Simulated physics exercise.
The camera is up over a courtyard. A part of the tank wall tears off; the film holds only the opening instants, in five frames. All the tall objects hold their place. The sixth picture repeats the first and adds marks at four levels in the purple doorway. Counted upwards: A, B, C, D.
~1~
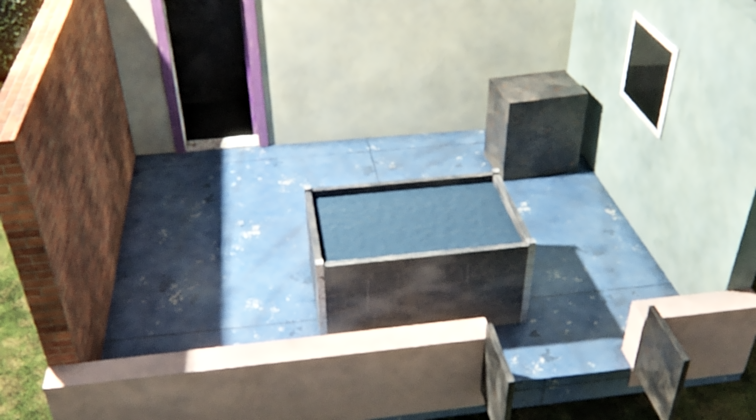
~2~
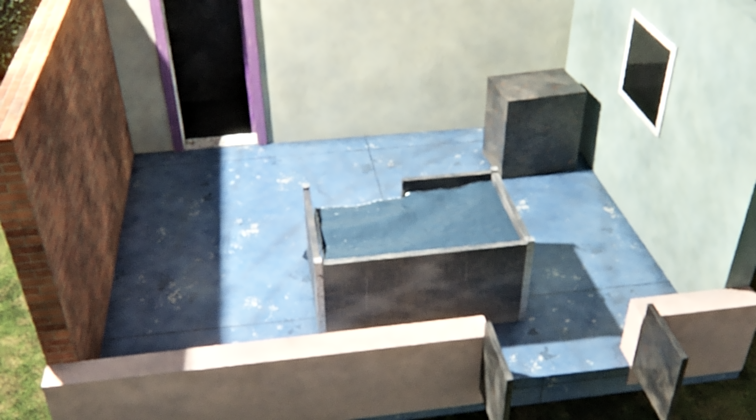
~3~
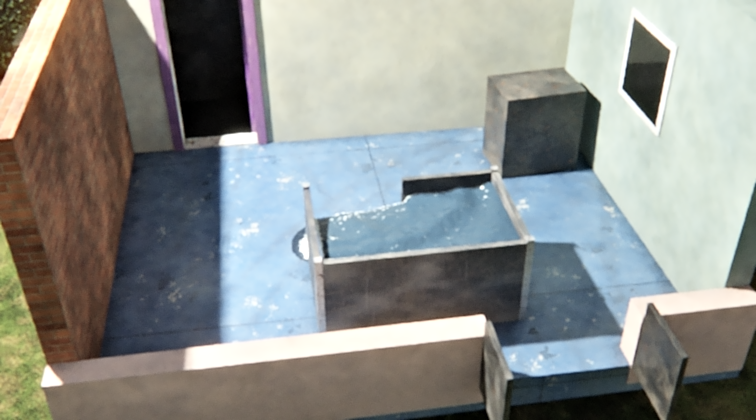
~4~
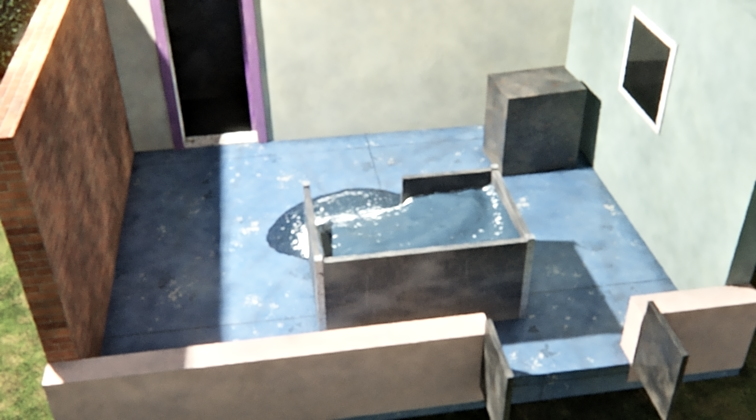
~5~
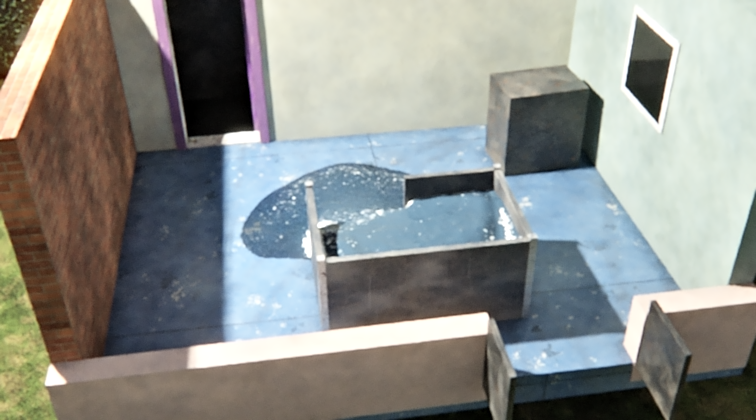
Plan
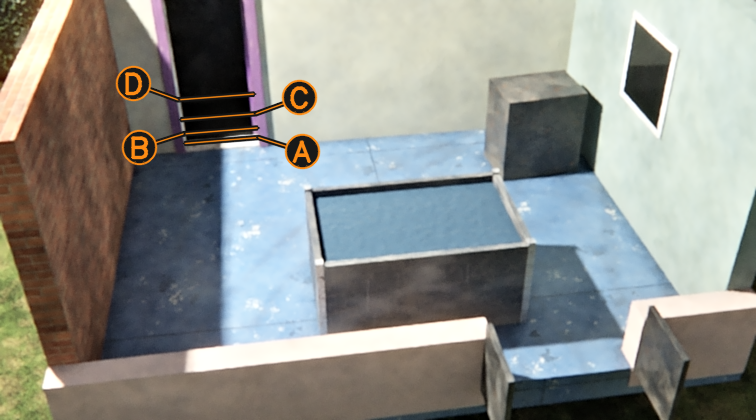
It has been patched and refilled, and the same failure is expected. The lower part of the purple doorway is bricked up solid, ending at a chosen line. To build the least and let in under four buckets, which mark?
B will do.
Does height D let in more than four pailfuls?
No, that is safe.
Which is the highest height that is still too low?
A it is.
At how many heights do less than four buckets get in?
Three of them.
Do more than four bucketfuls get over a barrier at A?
Yes, that goes wrong.
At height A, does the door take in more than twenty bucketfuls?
No, it does not.
In orange, A at (221, 140); B at (220, 130); C at (218, 116); D at (216, 96); from the bottom up A, B, C, D.
For height A, about 8 bucketfuls get in.
For height B, a splash gets over, under a bucket.
For height C, nothing gets over.
For height D, nothing gets over.
